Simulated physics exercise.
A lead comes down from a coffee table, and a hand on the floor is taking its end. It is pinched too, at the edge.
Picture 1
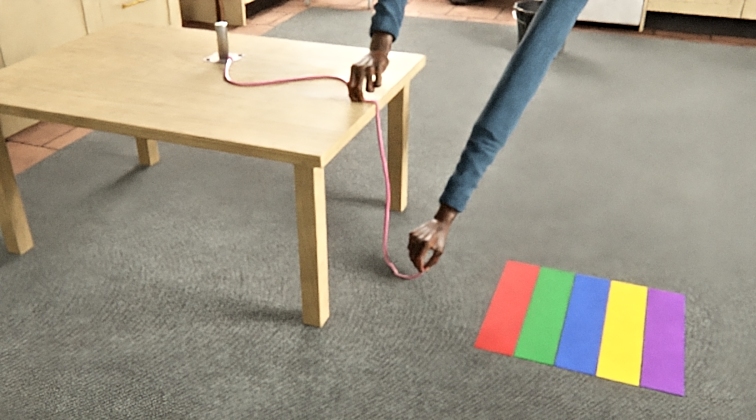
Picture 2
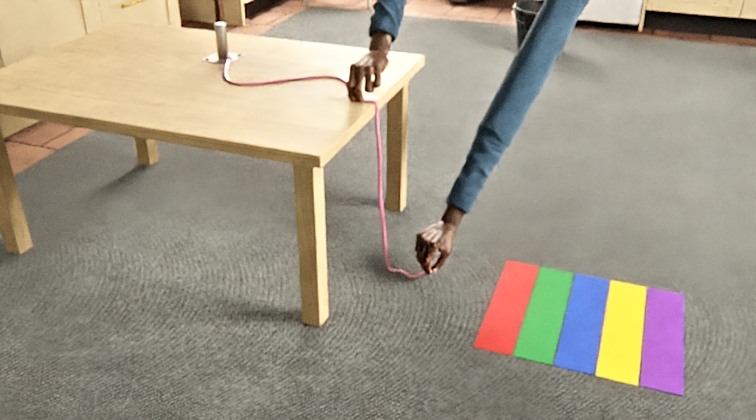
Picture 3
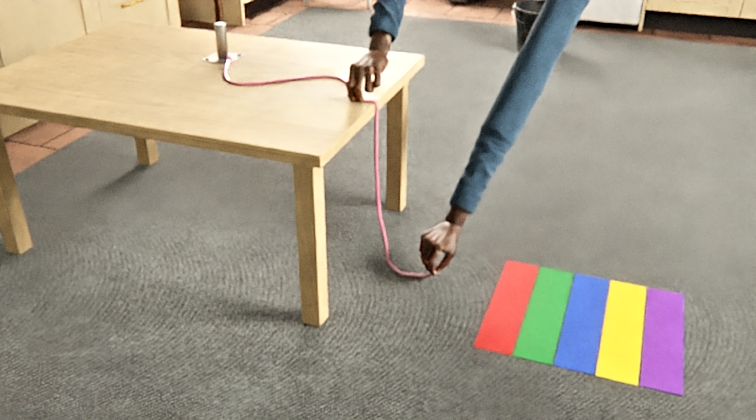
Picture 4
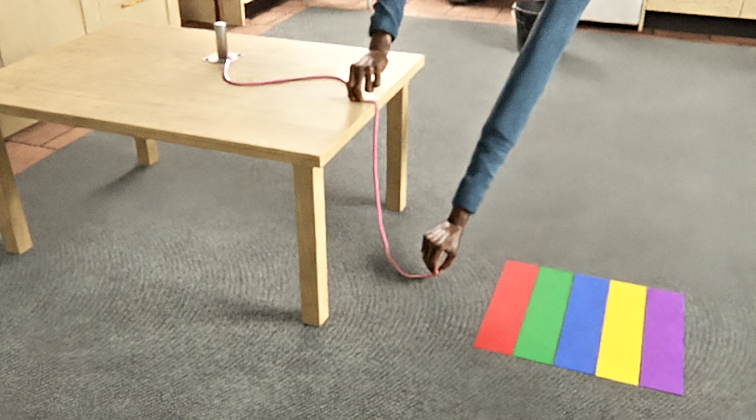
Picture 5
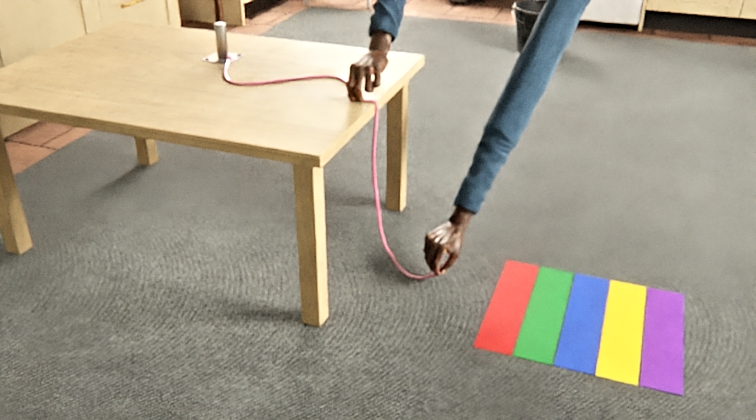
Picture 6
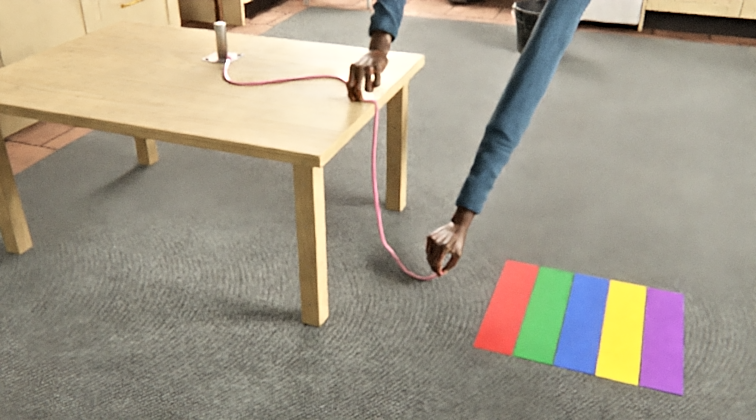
A dark-skinned hand in a blue sleeve draws the end of a thin red lead slightly to the right along a grey carpet, seen from above and to one side. The lead curves from a small metallic cylinder on a pale wooden coffee table, is pinched at the edge by another hand, and hangs down, left of red, green, blue, yellow and purple strips. Its hanging part shifts a little, while the upper hand, table, strips and camera stay still.
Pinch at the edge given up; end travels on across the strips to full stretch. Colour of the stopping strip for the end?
Yellow.
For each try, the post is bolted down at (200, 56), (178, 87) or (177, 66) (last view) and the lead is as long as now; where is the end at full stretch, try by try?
Roughly (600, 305), then (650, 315), then (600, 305).
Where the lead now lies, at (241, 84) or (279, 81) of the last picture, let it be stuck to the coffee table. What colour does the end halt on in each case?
Strip by try: Blue / blue.
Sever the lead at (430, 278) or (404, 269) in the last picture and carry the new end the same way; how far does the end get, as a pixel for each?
(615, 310) and (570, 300).
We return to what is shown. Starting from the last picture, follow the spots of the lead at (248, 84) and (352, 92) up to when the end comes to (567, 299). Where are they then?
The first sits at about (303, 74) and the second at about (393, 133).
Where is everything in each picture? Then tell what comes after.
The first frame shows end (423, 269); red (499, 334); green (538, 342); blue (579, 352); yellow (620, 361); purple (663, 371).
The second frame shows end (431, 271); lead through (226, 69) (267, 83) (342, 80) (376, 107) (380, 180) (386, 249).
The third frame shows end (435, 272).
The fourth frame shows end (437, 272); lead through (226, 69) (267, 83) (342, 80) (376, 107) (376, 179) (387, 249).
The fifth frame shows end (439, 272).
The sixth frame shows end (441, 273); lead through (226, 69) (267, 83) (342, 79) (376, 107) (374, 178) (389, 248).
Soon after, end near (567, 299); over green.
After that, end near (611, 308); over yellow.
At the stop, end near (636, 313); over yellow. The end stops over the yellow strip.
